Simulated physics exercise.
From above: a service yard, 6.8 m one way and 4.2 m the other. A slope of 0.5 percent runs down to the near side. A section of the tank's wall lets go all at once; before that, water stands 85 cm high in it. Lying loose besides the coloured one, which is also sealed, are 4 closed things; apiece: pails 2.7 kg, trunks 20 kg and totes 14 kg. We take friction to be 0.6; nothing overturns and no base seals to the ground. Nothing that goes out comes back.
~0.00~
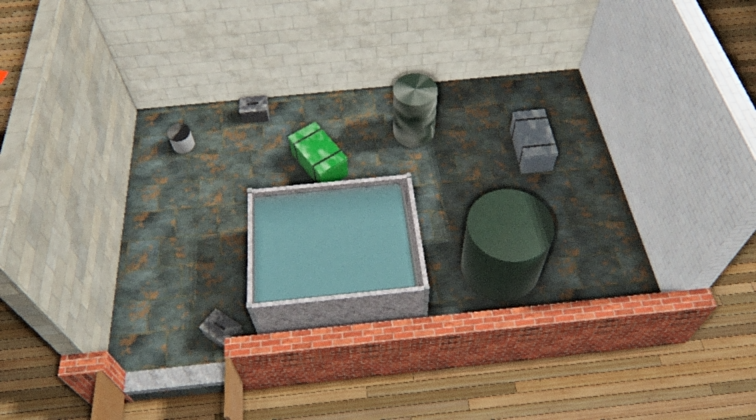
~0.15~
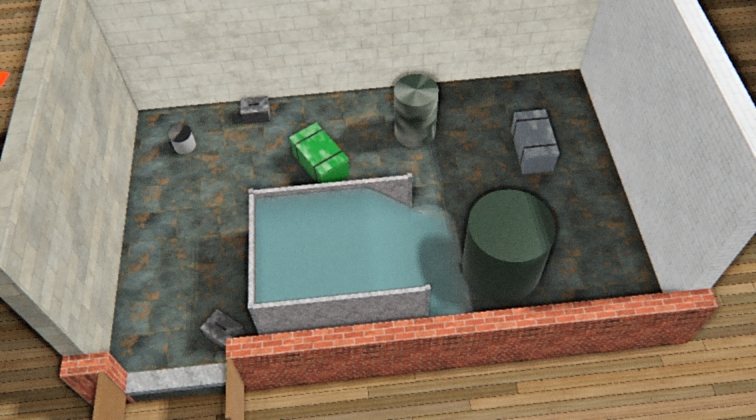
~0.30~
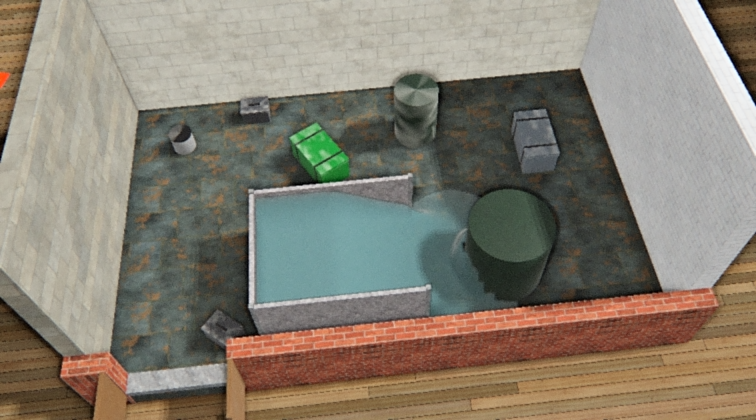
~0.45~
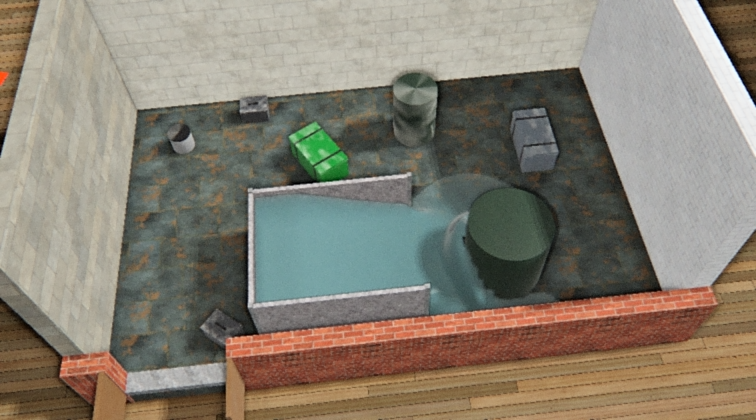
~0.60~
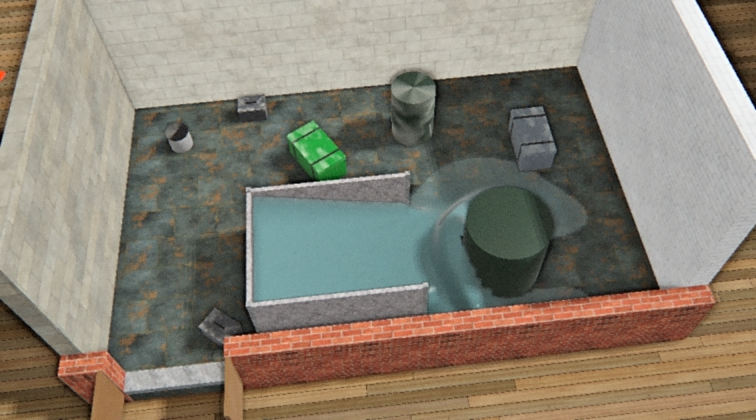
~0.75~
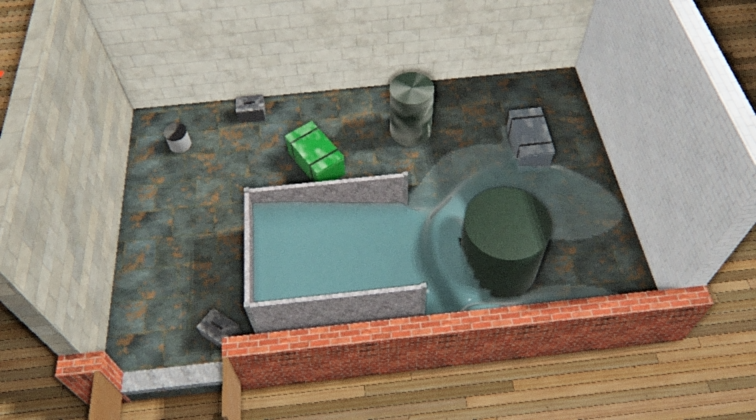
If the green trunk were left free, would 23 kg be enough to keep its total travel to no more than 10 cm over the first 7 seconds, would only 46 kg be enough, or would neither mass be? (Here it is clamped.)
Result: High ballast only.
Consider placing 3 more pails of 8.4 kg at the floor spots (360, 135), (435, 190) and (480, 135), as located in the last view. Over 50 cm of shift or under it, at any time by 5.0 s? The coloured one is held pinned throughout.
One after another they come out within the mark, beyond the mark, beyond the mark.
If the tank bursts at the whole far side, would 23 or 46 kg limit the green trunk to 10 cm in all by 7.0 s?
Then neither mass suffices.
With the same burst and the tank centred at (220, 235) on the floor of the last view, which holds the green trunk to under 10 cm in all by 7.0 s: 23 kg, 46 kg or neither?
In that case the answer is that both weights fall short.
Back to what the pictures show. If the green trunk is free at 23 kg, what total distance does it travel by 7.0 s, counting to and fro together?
Some 120 cm in all.
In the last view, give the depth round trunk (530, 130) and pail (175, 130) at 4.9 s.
About 15 and 3 cm.
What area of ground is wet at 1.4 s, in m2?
Near 13 m2 in all.
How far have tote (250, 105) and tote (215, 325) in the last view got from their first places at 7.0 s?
Net shift, one by one: 80 cm / 10 cm.
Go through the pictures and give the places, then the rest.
The green trunk at (317, 147), on the bottom; 2.8 m2 under water; 0 of 5 have shifted, in the first frame.
The green trunk at (318, 148) rests on the ground; water covers 3.8 m2; 0 of 5 have shifted, in the second frame.
The green trunk at (319, 148) rests on the ground; 4.7 m2 under water; 0 of 5 have shifted, in the third frame.
The green trunk at (318, 147), on the bottom; 5.6 m2 under water; 0 of 5 have shifted, in the fourth frame.
The green trunk at (316, 146), on the bottom; water covers 6.6 m2; 0 of 5 have shifted, in the fifth frame.
The green trunk at (314, 146), on the bottom; water covers 7.7 m2; 0 of 5 have shifted, in the sixth frame.
After 1.4 s the green trunk would be 0 cm from its start with 23 kg and 0 cm from its start with 46 kg; 0 cm of water round it then.
After 3.1 s the green trunk would be 0 cm from its start with 23 kg and 0 cm from its start with 46 kg; 1 cm of water round it then.
After 4.9 s the green trunk would be 10 cm from its start with 23 kg and 0 cm from its start with 46 kg; 5 cm of water round it then.
After 7.0 s the green trunk would be 125 cm from its start with 23 kg and 0 cm from its start with 46 kg; 6 cm of water round it then.
